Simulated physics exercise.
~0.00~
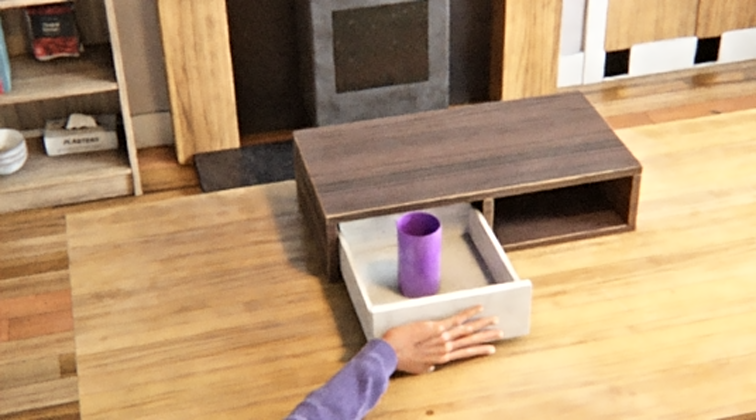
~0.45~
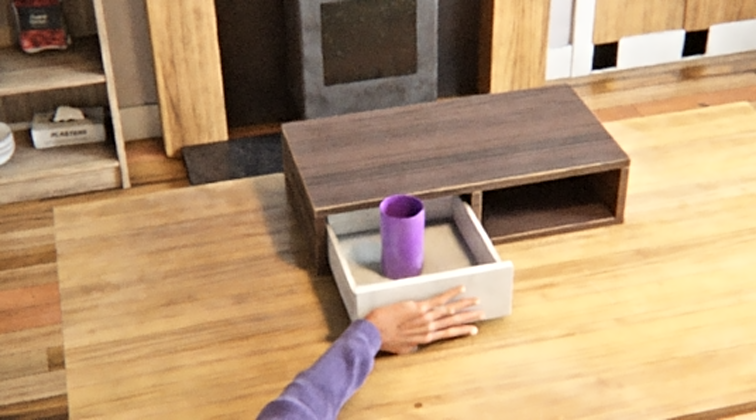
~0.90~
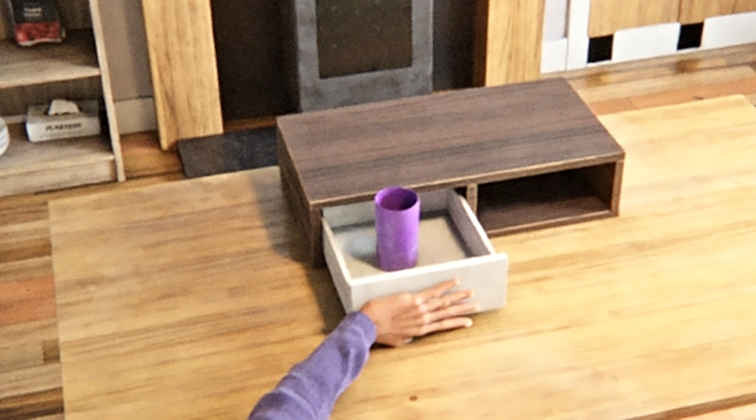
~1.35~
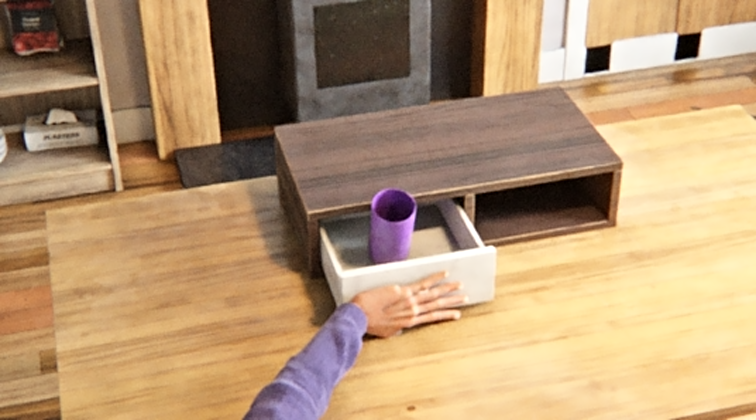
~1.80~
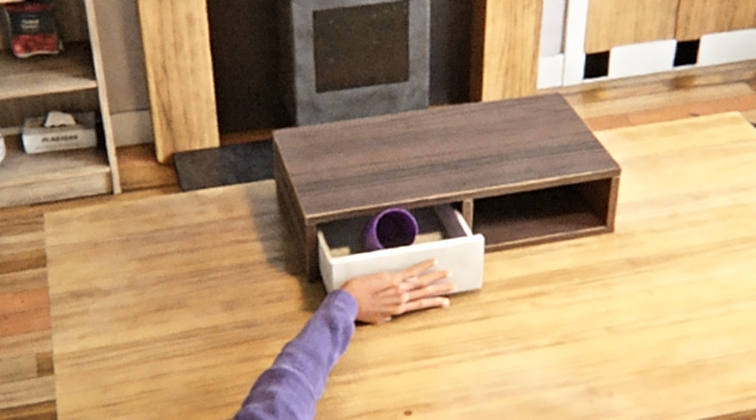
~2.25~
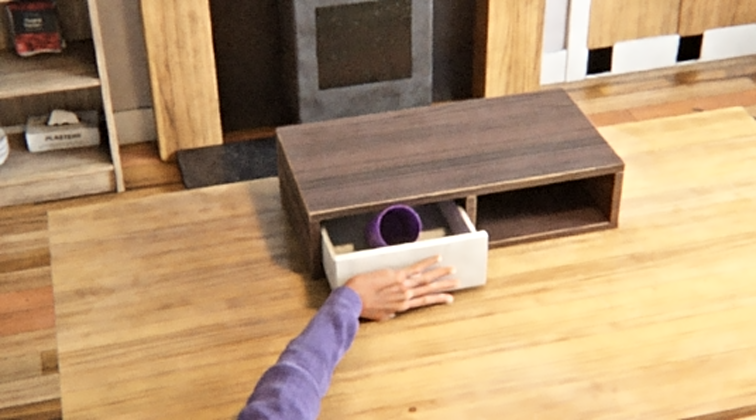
A hand pushes the drawer inward until the purple beaker tips and it stays ajar.
